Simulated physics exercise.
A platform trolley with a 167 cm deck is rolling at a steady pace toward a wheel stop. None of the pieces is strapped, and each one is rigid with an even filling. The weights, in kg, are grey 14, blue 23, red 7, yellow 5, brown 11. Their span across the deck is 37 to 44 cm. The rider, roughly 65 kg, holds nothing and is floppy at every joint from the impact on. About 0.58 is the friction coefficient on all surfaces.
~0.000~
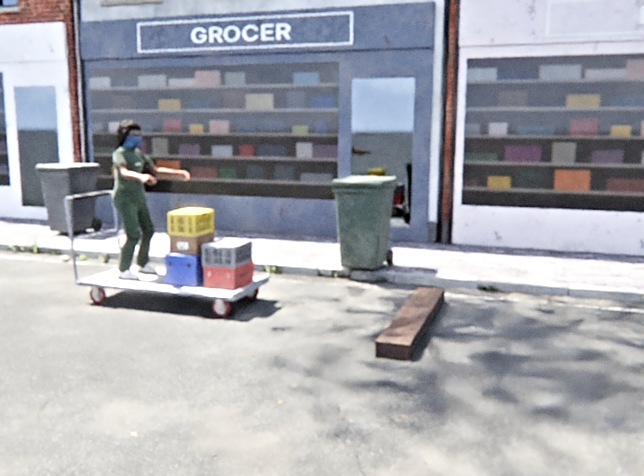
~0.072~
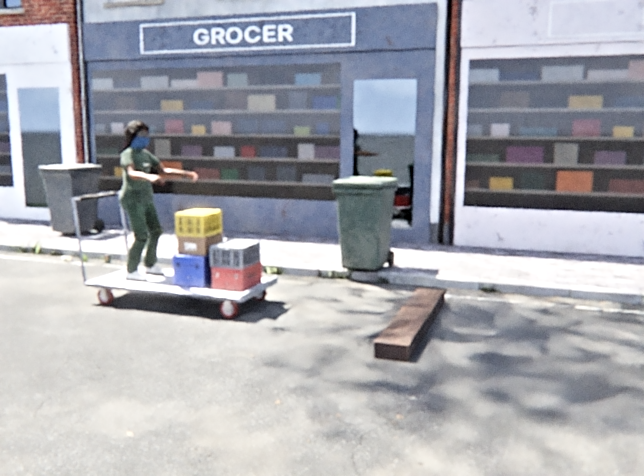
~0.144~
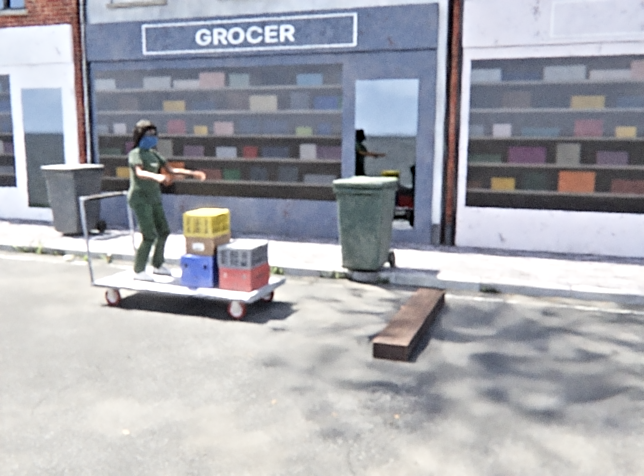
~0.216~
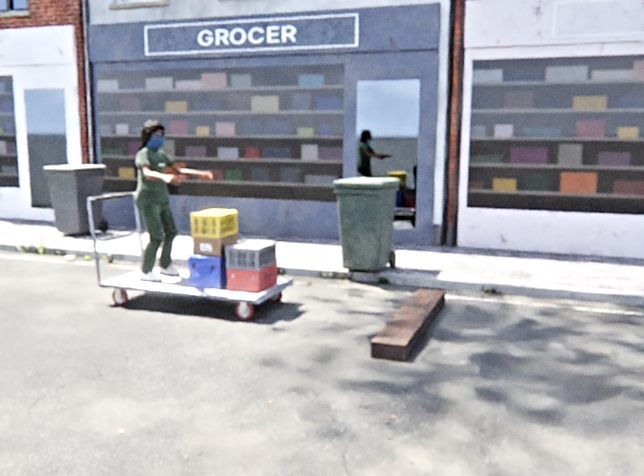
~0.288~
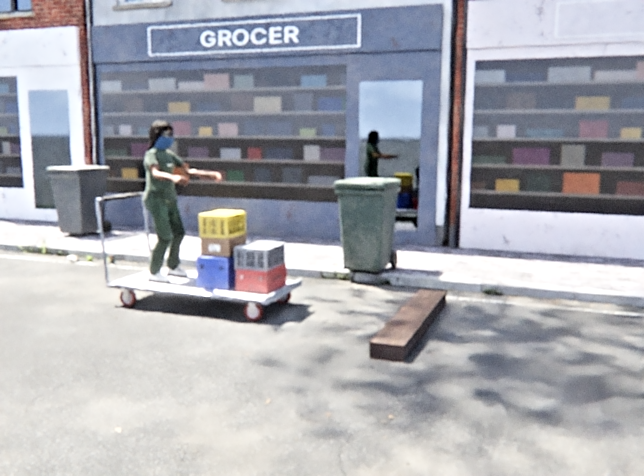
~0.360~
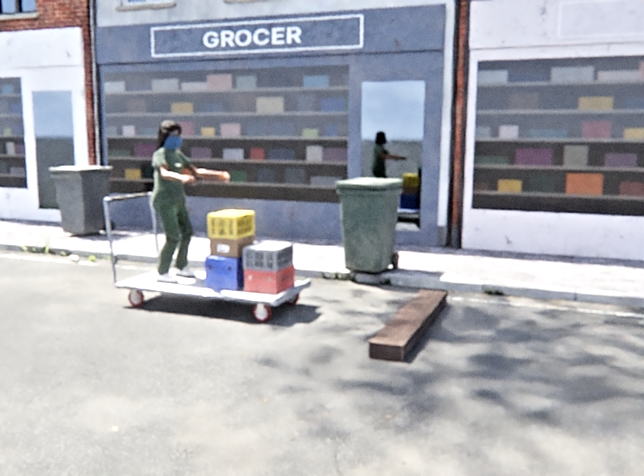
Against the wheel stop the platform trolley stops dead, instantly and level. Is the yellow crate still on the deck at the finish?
Yes.
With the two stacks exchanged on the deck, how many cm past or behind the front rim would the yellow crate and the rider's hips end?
Result: Yellow 10 cm behind rim; hips 110 cm behind rim.
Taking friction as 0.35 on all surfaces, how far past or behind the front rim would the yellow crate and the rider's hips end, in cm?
Yellow 40 past, hips 110 behind.
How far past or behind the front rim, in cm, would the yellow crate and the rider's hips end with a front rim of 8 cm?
So the yellow one ends 40 cm short of the rim, and the hips end 110 cm short of it.
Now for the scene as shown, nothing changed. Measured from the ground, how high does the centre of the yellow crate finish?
80 cm.
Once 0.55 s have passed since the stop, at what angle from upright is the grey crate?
Around 0° from upright.
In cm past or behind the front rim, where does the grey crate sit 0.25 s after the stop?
Behind the rim, near 10 cm.
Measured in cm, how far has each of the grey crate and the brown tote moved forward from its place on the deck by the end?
About: Grey 15, brown 20.
After 1.26 s the deck stops.
After 1.51 s the yellow crate is 48 cm behind the rim, tilted 0°, near (357, 232) in the last picture's view.
After 1.81 s the yellow crate is 41 cm behind the rim, tilted 0°, near (365, 233) in the last picture's view.
After 2.26 s the yellow crate is 39 cm behind the rim, tilted 0°, near (367, 233) in the last picture's view.
Final state at 3.0 s, nothing is past the rim; behind it, grey crate, blue toolbox, red toolbox, yellow crate, brown tote and the rider's hips.
